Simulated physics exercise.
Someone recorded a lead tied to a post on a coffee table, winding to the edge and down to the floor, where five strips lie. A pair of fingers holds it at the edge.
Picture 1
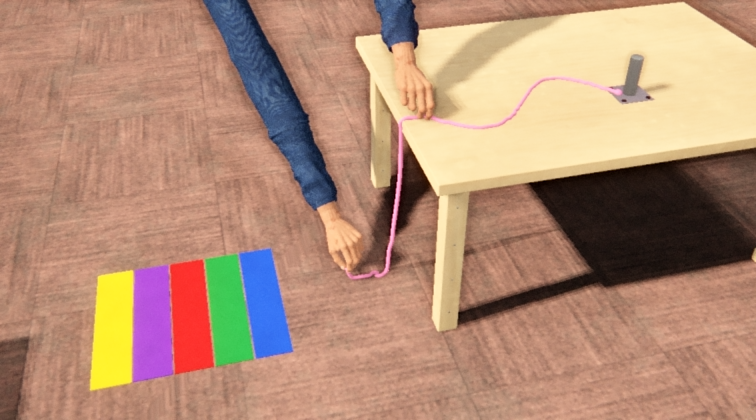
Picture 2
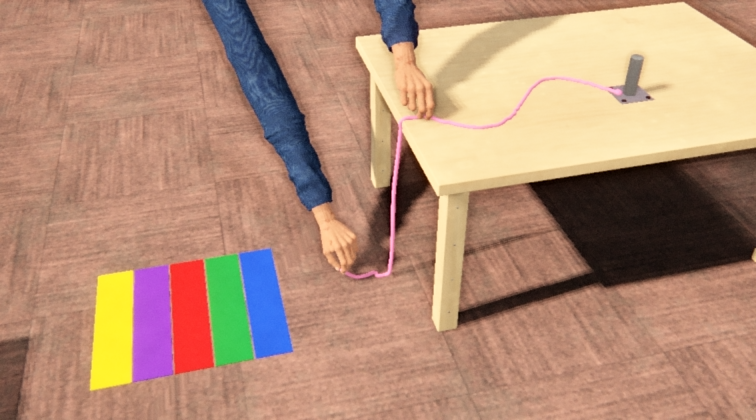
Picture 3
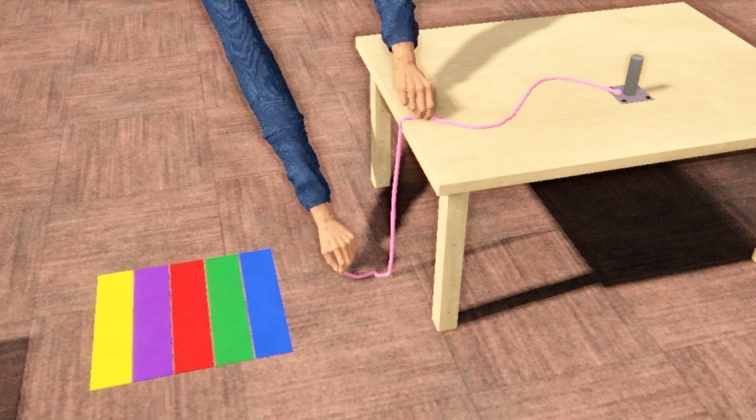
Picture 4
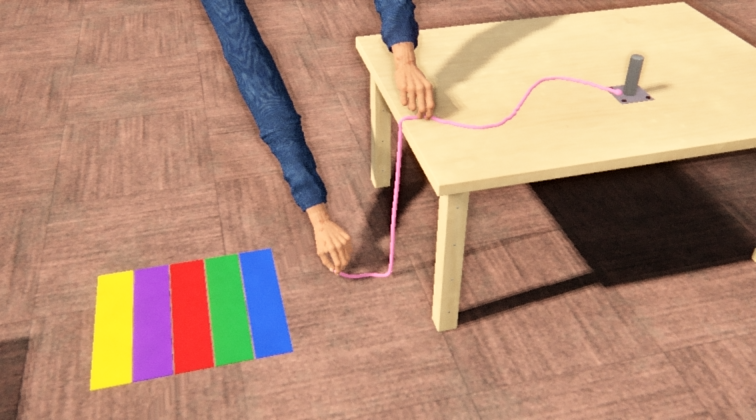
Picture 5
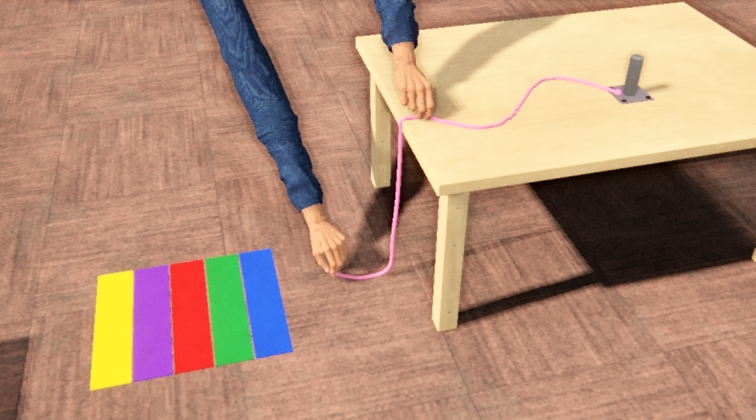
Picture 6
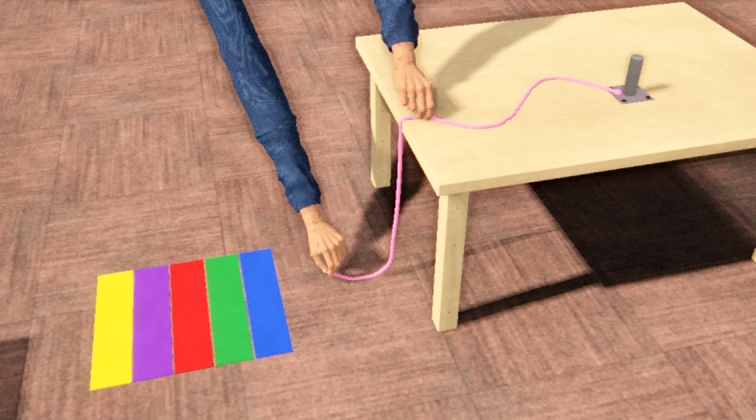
A hand holding the end of a pink cord near the floor drew it slightly left, toward the coloured strips, while the other hand kept the cord pinched at the table's edge, barely moving.
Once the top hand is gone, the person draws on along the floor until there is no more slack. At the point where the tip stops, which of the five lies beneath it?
The purple strip lies beneath it.
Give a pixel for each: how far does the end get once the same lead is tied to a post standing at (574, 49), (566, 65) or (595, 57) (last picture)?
Taking the tries in turn, you get (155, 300), (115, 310) and (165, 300).
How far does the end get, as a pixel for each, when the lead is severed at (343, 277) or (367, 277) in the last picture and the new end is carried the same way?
In order, about (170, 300) and about (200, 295).
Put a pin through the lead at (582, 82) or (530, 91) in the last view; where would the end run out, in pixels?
The spots come out as (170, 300) and (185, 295), in that order.
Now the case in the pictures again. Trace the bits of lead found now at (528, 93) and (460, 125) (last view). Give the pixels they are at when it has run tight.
The first finishes about (507, 108) and the second about (398, 126).
Early on, end near (218, 291); over green.
Midway, end near (173, 298); over red.
At the end of the slack, end near (148, 303); over purple. The purple one.
